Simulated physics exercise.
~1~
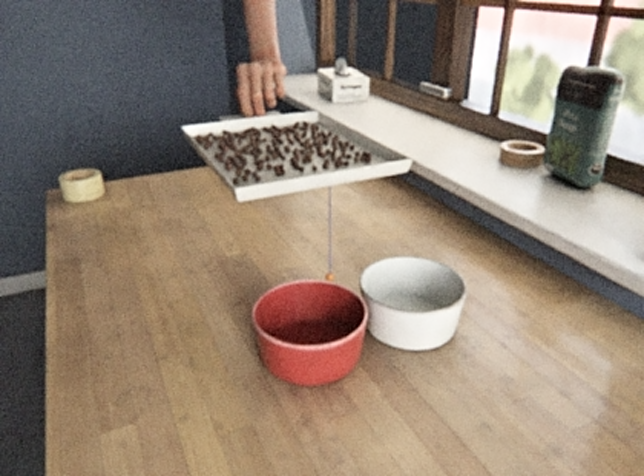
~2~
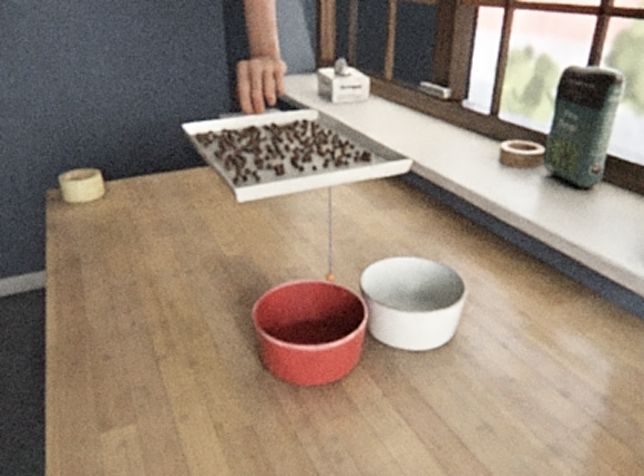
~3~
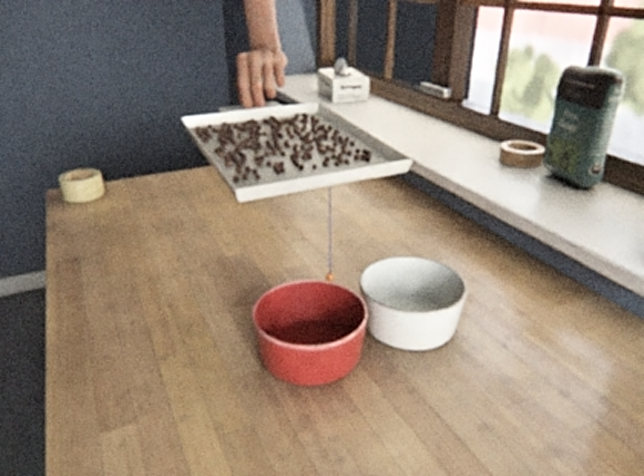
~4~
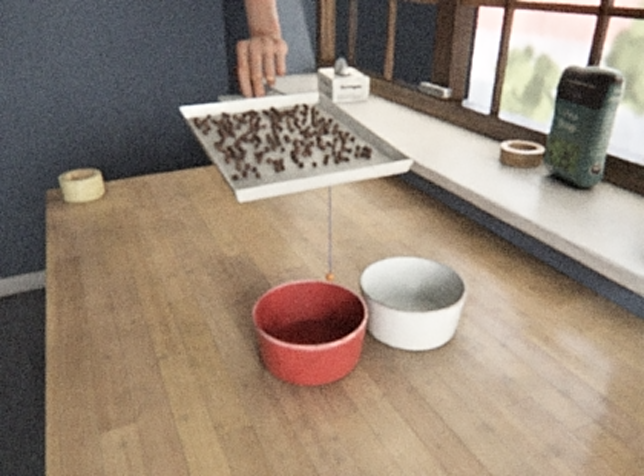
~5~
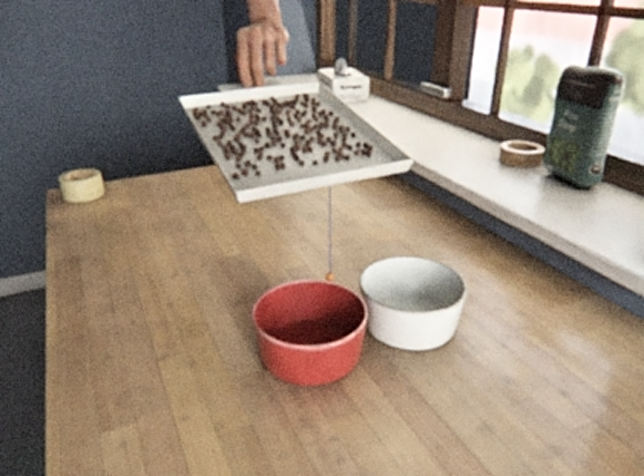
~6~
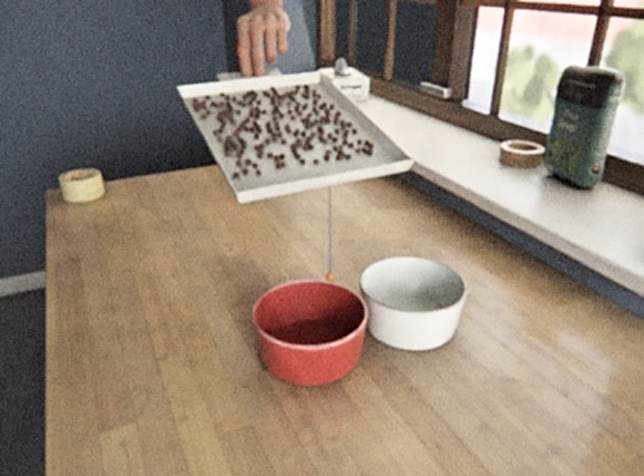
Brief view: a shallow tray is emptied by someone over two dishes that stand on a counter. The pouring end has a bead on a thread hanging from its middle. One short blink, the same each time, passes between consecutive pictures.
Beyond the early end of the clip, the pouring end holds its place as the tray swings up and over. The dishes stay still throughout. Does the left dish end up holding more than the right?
Yes.
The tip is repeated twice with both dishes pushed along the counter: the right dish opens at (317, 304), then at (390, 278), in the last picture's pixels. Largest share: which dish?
The dish to the right, then the dish to the left.
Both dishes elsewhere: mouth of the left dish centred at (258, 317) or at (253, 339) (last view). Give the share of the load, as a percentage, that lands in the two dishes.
Roughly 80 % and then 90 %.
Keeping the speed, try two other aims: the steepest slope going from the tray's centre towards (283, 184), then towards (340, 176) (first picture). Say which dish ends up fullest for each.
For the first heading it's the dish at left, and for the second it's the dish at right.
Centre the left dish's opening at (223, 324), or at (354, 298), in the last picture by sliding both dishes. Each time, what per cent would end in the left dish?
Trial 1 around 20 percent, trial 2 around 60 percent.
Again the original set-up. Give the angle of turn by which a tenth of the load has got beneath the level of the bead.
Reading: Some 60°.
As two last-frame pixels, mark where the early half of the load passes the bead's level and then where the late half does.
Earlier half at (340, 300), later half at (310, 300).
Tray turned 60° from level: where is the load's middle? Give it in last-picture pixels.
Load centre: Approx. (317, 178).
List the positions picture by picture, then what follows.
The first frame shows corners of the pouring end at (238, 187) and (408, 159), level; middle of the load at (276, 147), allspice berries; left dish at (335, 361); right dish at (442, 326); bead on its thread at (330, 277).
The second frame shows corners of the pouring end at (238, 187) and (408, 159), level; middle of the load at (276, 146).
The third frame shows corners of the pouring end at (238, 188) and (408, 159), tipped barely, level across its low end; middle of the load at (276, 142).
The fourth frame shows corners of the pouring end at (239, 189) and (409, 159), tipped a little, level across its low end; middle of the load at (276, 136).
The fifth frame shows corners of the pouring end at (239, 189) and (409, 158), tipped a little, level across its low end; middle of the load at (276, 130).
The sixth frame shows corners of the pouring end at (239, 190) and (410, 159), tipped a little, level across its low end; middle of the load at (277, 124); left dish at (335, 361); right dish at (442, 326).
Soon, tray tipped steeply; most on the tray; a small part in the left dish; a stray few in the right dish; a small part outside both; a stray few in the air.
A while on, tray tipped past a quarter turn; about a quarter on the tray; about a quarter in the left dish; a stray few in the right dish; a small part outside both; about half in the air.
Towards the end, tray tipped past a quarter turn; about two thirds in the left dish; about a quarter in the right dish; about a quarter outside both.
Finally, tray tipped past a quarter turn; about two thirds in the left dish; about a quarter in the right dish; about a quarter outside both.
